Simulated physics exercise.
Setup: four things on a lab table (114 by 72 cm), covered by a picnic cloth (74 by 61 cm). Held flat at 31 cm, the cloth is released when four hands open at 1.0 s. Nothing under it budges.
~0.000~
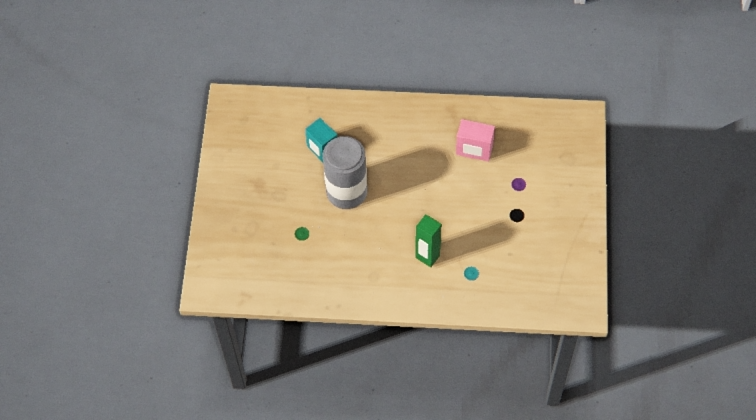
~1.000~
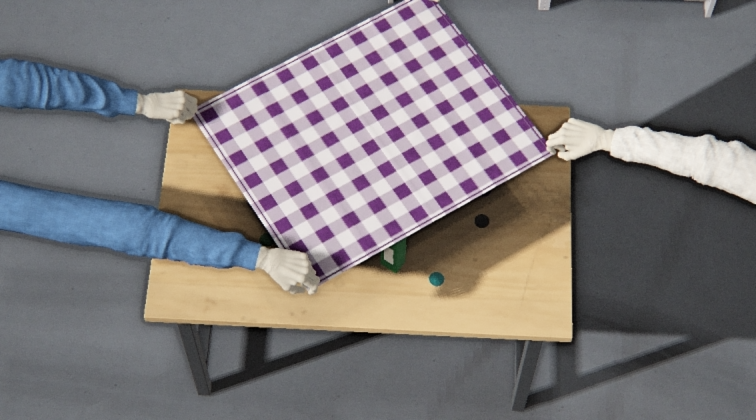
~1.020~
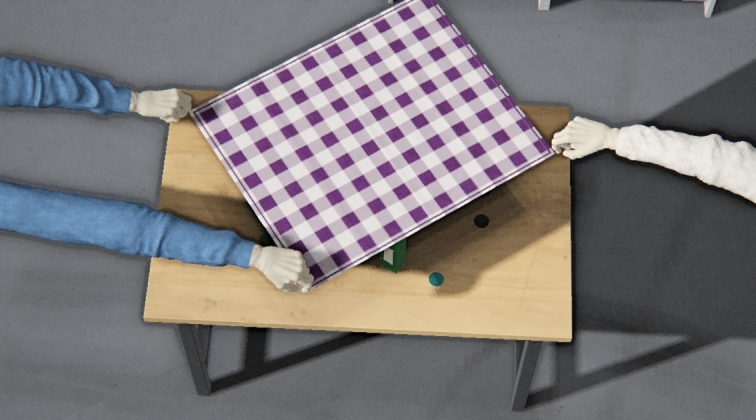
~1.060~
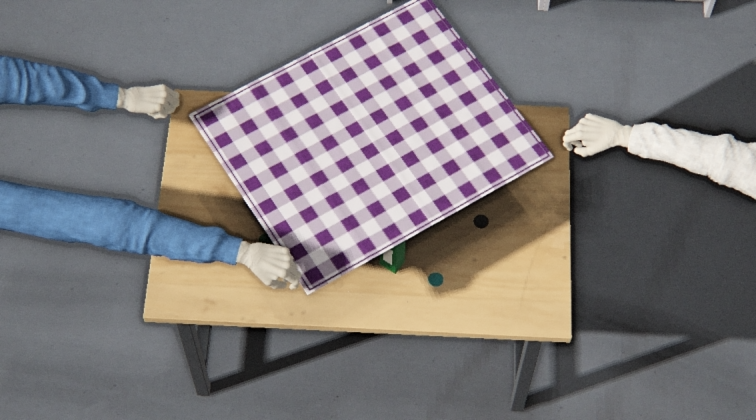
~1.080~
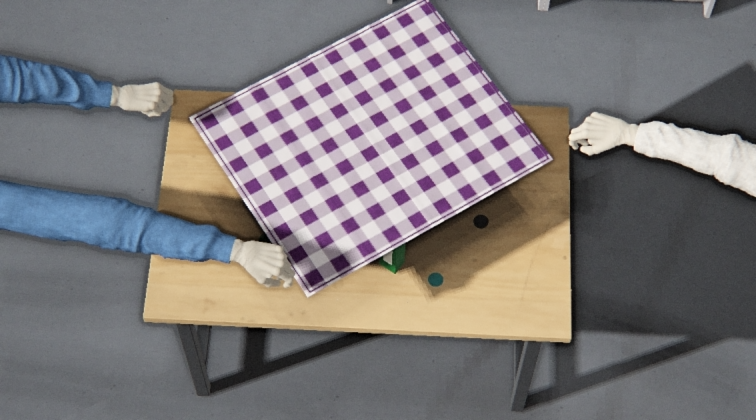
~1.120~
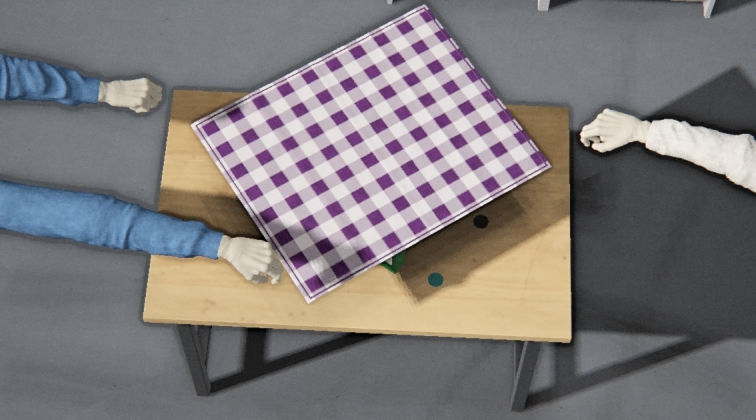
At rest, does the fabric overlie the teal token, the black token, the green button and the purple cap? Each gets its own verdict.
Outcome: The teal token is still seen from above; the black token is screened from above; the green button is still seen from above; the purple cap is screened from above.
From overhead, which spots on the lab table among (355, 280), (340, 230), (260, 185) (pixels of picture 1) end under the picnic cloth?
Once it rests, the first one is in plain sight, the second is out of sight and the third is in plain sight.
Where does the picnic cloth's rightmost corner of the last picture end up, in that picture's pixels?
Around pixel (515, 210).
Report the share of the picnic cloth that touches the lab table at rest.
10 %.
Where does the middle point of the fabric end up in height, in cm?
Looks like close to 14 cm up.
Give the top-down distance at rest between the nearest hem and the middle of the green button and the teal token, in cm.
About 2 cm, 4 cm.
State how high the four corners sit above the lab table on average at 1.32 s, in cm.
Mean corner height at that time: Approx. 0 cm.
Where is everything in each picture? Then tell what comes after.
In the first picture, teal token (471, 273); black token (517, 215); green button (302, 234); purple cap (519, 184); green carton (429, 225), 19 cm tall; teal carton (321, 131), 10 cm tall; grey jar (344, 153), 22 cm tall; pink carton (476, 131), 11 cm tall.
In the second picture, picnic cloth corners (308, 291) (189, 111) (555, 153); highest point 31 cm, lowest 31 cm.
In the third picture, picnic cloth corners (308, 292) (189, 112); highest point 31 cm, lowest 31 cm.
In the fourth picture, picnic cloth corners (308, 295) (189, 115); highest point 29 cm, lowest 29 cm.
In the fifth picture, picnic cloth corners (308, 297) (190, 118); highest point 28 cm, lowest 28 cm.
In the sixth picture, picnic cloth corners (309, 303) (191, 125) (425, 5) (551, 167); highest point 25 cm, lowest 24 cm.
At 1.3 s, 10 % of it is down, spanning 74 by 65 cm, above purple cap, black token.
At 1.5 s, 10 % of it is down, spanning 75 by 68 cm, above purple cap, black token.
At 1.7 s, 10 % of it is down, spanning 73 by 65 cm, above purple cap, black token.
At 1.9 s, 10 % of it is down, spanning 73 by 65 cm, above purple cap, black token.
At 2.7 s, 10 % of it is down, spanning 74 by 66 cm, above purple cap, black token.
